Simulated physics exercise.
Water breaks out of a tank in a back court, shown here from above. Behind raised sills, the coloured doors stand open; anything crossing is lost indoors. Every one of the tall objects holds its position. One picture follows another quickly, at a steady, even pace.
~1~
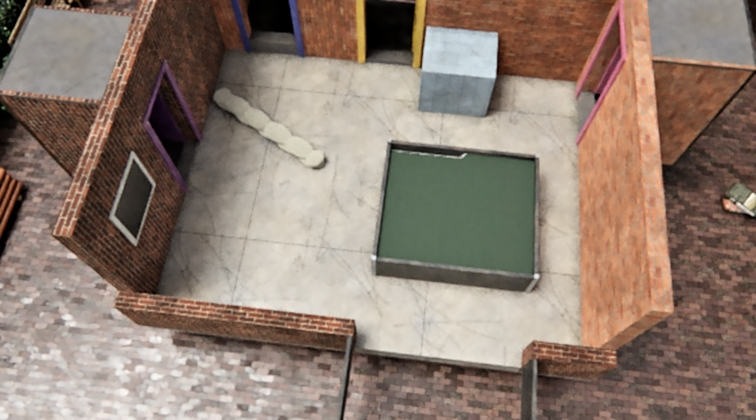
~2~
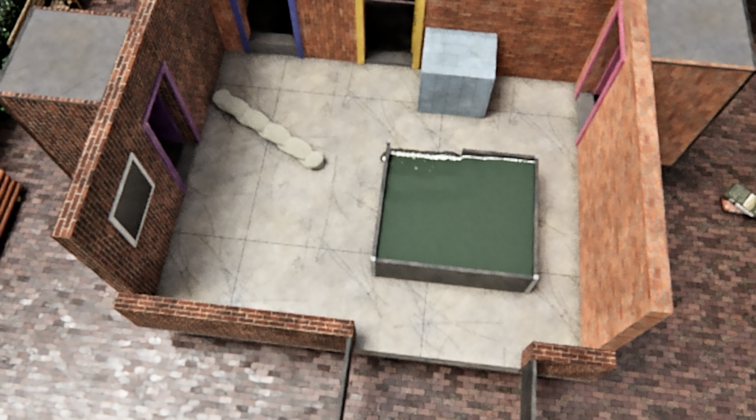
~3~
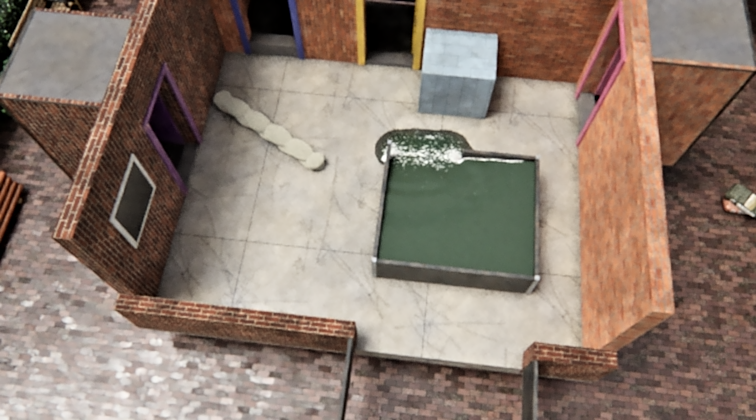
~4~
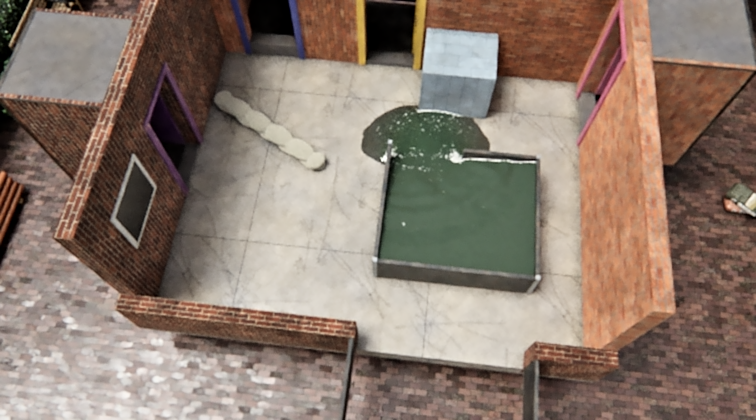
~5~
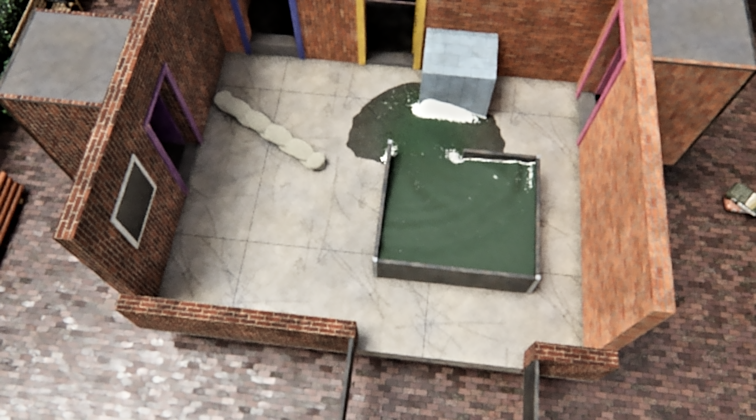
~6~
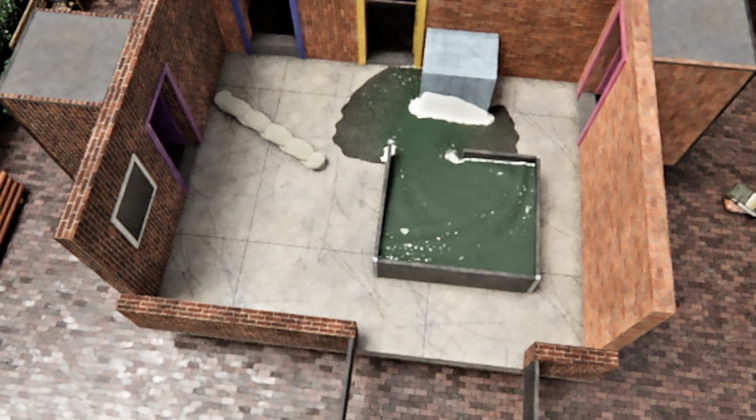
A dark-rimmed tank of green water sits right of centre in a brick-walled court, seen from high above. Blue, yellow and magenta doorways open in the walls, a pale, lumpy barrier lies to the left, and a blue-grey block stands behind the tank. Water bursts through the tank's far side, fans across the pale floor and foams white against the block, spreading wider while the camera stays still.
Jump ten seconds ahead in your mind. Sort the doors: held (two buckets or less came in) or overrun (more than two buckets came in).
Sorted: Purple door held, blue door held, yellow door overrun, pink door held.
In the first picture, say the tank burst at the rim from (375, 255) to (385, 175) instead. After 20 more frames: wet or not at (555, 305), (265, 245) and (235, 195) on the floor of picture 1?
Taking the spots in turn: Untouched, swamped and swamped.
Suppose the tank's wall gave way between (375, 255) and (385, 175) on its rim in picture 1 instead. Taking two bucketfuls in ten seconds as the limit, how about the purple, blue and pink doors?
Lab note: Purple above the mark, blue below the mark, pink below the mark.
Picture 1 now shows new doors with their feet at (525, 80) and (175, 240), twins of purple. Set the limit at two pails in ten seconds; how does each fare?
Goes past it; falls short.
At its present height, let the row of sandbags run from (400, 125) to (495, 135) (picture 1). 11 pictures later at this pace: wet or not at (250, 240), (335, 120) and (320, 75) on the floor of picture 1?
One after the other: Not flooded, covered, flooded.
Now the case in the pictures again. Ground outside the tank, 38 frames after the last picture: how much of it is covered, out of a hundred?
About 80 in a hundred.
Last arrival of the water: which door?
I'd go with the door marked purple.
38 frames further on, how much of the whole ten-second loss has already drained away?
About 65 per cent.
A moment on, water covers 20 % of the floor; the purple door not reached, the blue door not reached, the yellow door over two buckets in, the pink door not reached.
Next, water covers 35 % of the floor; the purple door not reached, the blue door wet at the sill, nothing in, the yellow door far over two buckets in, the pink door wet at the sill, nothing in.
Then, water covers 50 % of the floor; the purple door wet at the sill, nothing in, the blue door wet at the sill, nothing in, the yellow door far over two buckets in, the pink door wet at the sill, nothing in.
Later, water covers 80 % of the floor; the purple door wet at the sill, nothing in, the blue door wet at the sill, nothing in, the yellow door far over two buckets in, the pink door wet at the sill, nothing in.
In the end, water covers 85 % of the floor; the purple door wet at the sill, nothing in, the blue door wet at the sill, nothing in, the yellow door far over two buckets in, the pink door wet at the sill, nothing in.
